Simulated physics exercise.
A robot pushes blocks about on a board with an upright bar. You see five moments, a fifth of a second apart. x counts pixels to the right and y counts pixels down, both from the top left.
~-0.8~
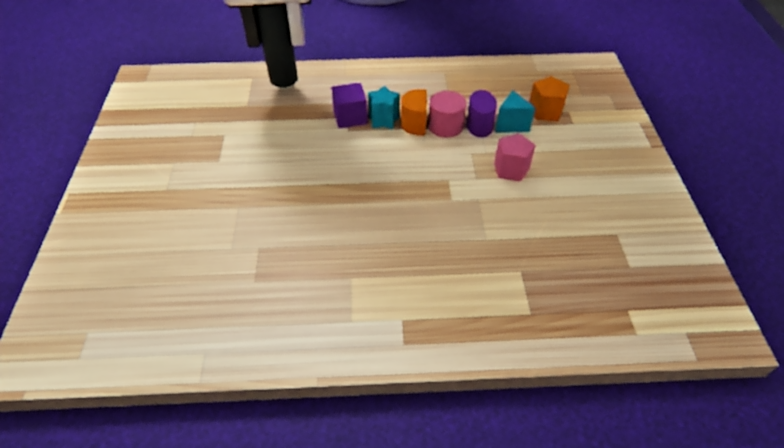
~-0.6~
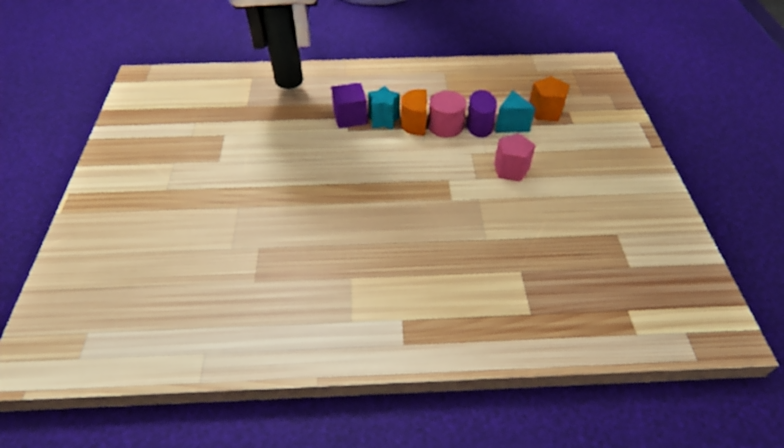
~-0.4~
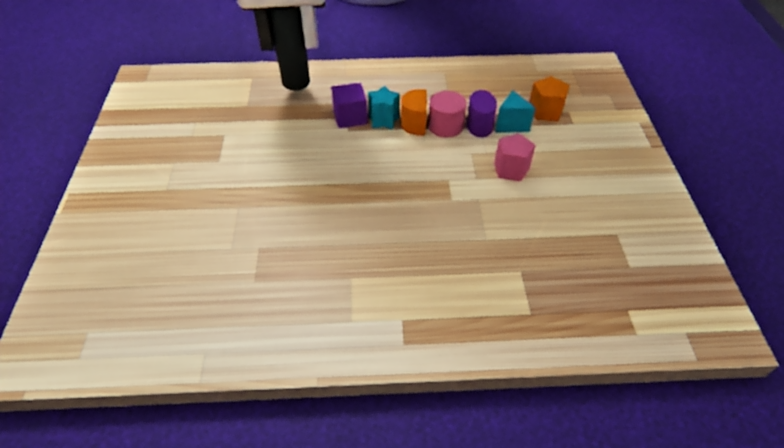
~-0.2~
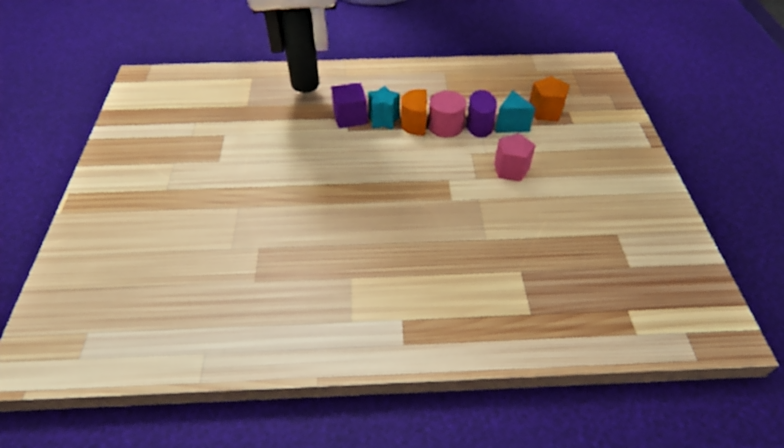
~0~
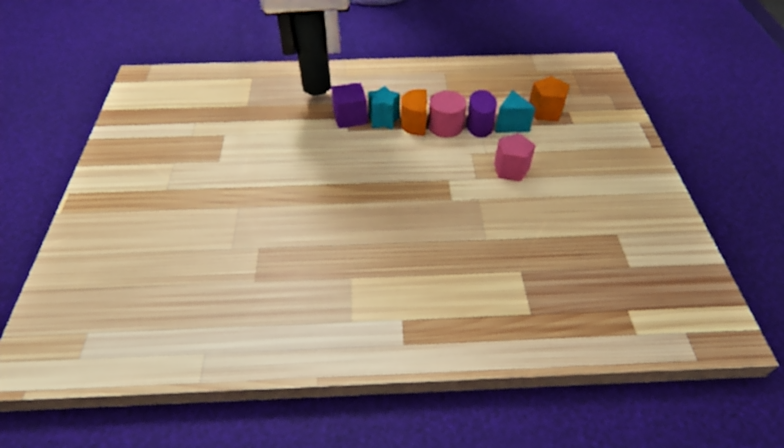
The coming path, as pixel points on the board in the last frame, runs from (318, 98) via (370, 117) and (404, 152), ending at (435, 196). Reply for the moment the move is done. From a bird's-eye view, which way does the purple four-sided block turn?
Spins clockwise.
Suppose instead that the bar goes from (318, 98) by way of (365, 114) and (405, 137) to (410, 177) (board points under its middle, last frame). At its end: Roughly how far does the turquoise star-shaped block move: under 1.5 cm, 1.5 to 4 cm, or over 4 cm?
The largest band: Over 4 cm.
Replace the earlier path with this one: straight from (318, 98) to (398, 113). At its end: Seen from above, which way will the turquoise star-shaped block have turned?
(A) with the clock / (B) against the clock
(A)
What follows on the original path. One third of the way, bar at (369, 106); purple four-sided block at (368, 113), turned 15° clockwise; turquoise star-shaped block at (399, 99), turned 15° anticlockwise; orange D-shaped block at (426, 102); pink disc at (457, 102); purple oval block at (489, 101).
Two thirds of the way, bar at (404, 142); purple four-sided block at (371, 134), turned 75° clockwise; turquoise star-shaped block at (432, 121), turned 80° anticlockwise; orange D-shaped block at (447, 106), turned 35° anticlockwise; pink disc at (476, 100); purple oval block at (510, 100), turned 20° clockwise.
At the end, bar at (436, 185); purple four-sided block at (371, 134), turned 75° clockwise; turquoise star-shaped block at (434, 123), turned 95° anticlockwise; orange D-shaped block at (447, 106), turned 35° anticlockwise; pink disc at (476, 100); purple oval block at (510, 100), turned 20° clockwise; pink five-sided block unmoved.
